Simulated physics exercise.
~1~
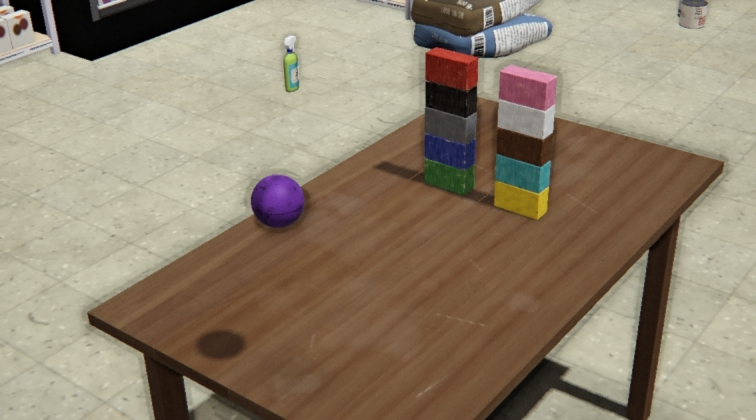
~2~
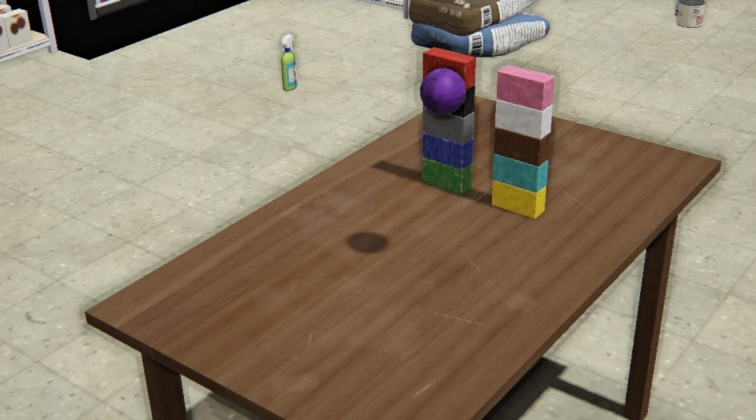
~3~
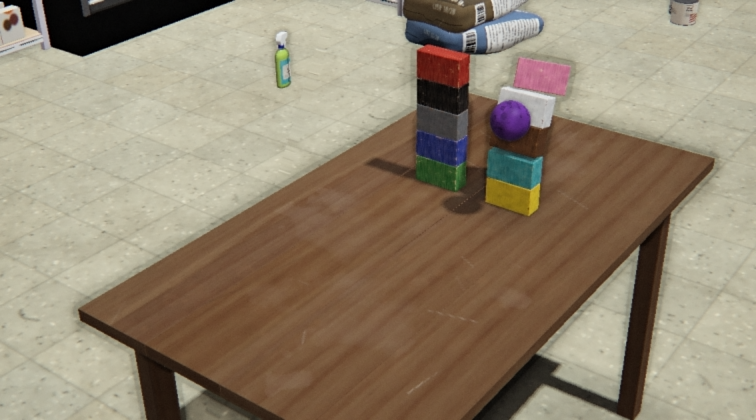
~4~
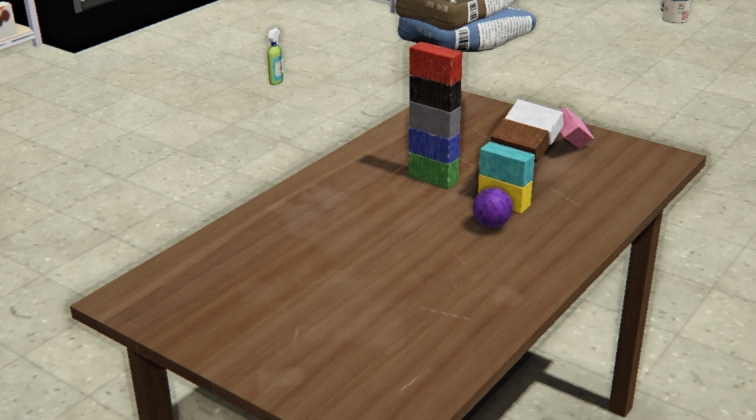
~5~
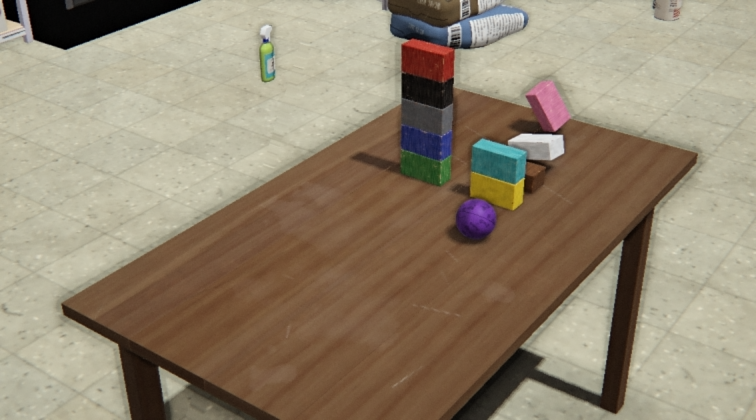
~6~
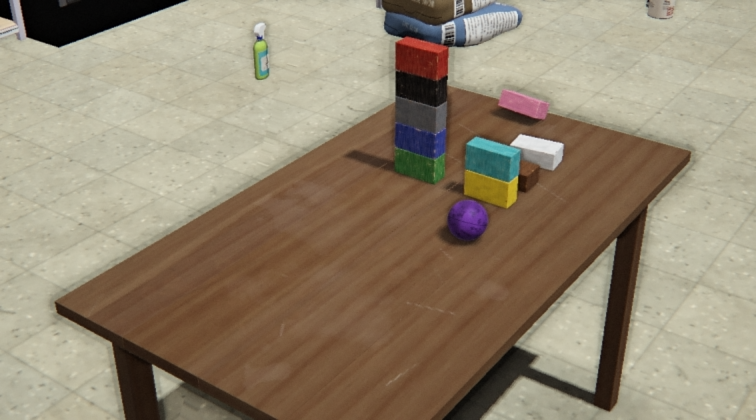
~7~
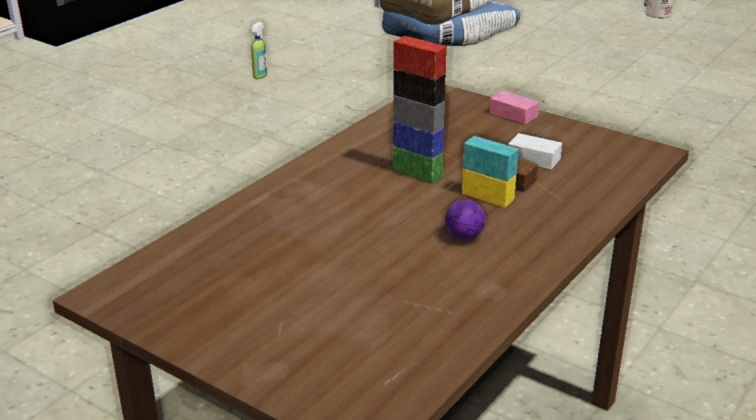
In the video, a purple ball flies right over a wooden table and hits the right of two stacks of colored blocks, toppling the pink, white and brown blocks, which end lying on the table while the turquoise and yellow blocks and the left stack stay standing.
